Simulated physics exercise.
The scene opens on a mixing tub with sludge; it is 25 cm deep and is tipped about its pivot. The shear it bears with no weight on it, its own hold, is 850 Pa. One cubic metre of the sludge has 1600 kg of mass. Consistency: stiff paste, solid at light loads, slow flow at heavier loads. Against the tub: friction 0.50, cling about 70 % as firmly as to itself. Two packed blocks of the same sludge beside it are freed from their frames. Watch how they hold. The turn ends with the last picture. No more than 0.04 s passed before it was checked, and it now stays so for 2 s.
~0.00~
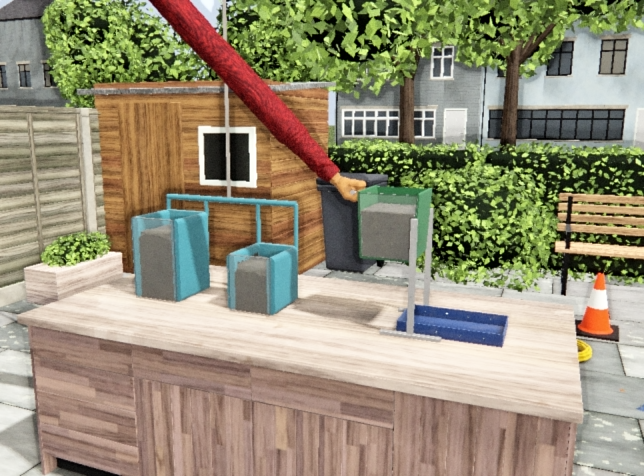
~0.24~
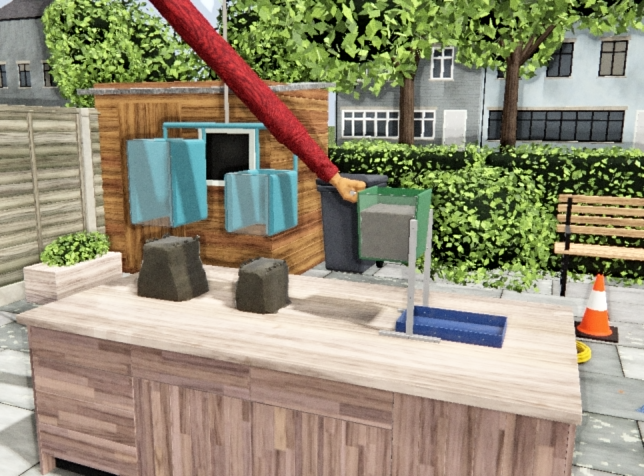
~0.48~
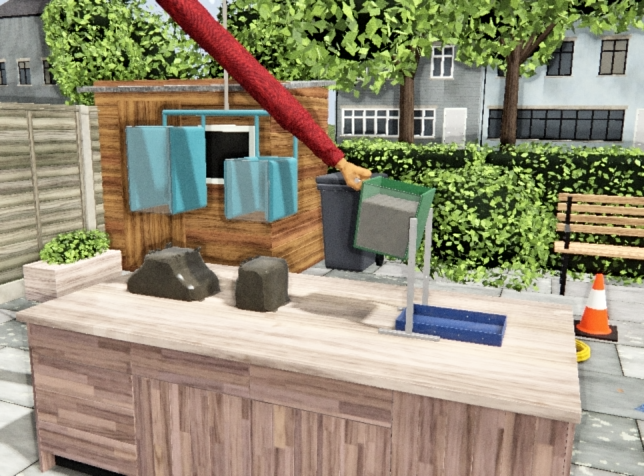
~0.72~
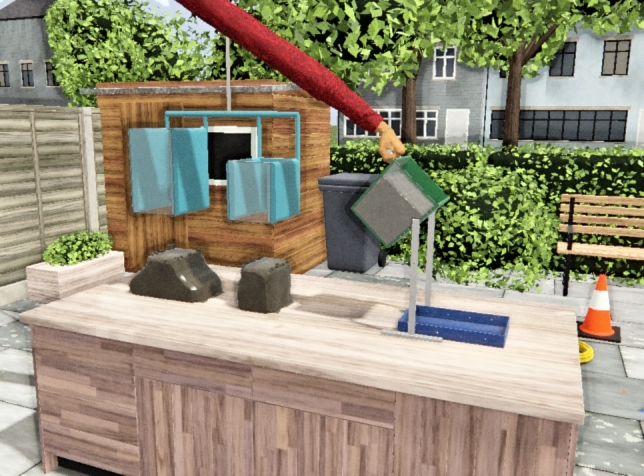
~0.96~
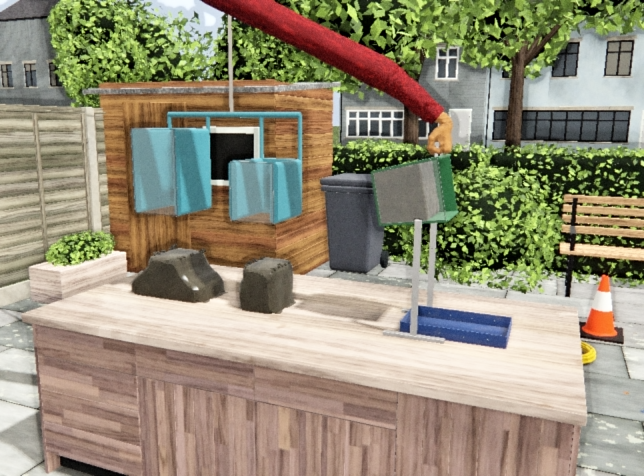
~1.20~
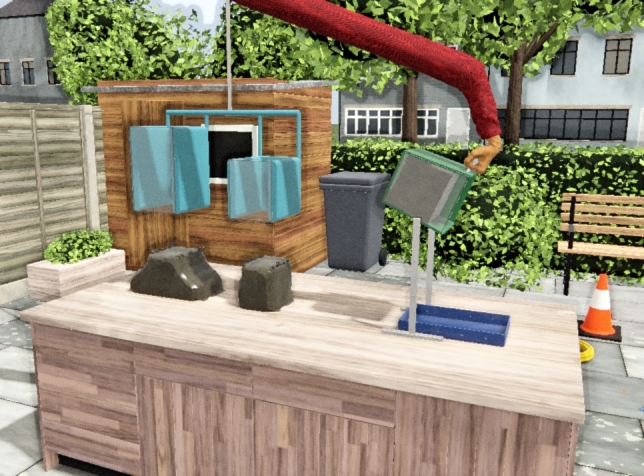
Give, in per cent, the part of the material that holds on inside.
The part that holds on is close to 0 per cent.
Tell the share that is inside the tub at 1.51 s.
Close to 40 in a hundred.
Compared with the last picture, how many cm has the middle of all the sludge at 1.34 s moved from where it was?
I'd put the distance at about 6 centimetres.
After 1.34 s, the tub is at 112 degrees and holds 99 %.
After 1.51 s, the tub is at 112 degrees and holds 41 %.
After 1.68 s, the tub is at 112 degrees and holds 0 %.
After 1.85 s, the tub is at 112 degrees and holds 0 %.
After 3.20 s, the tub is at 112 degrees and holds 0 %.
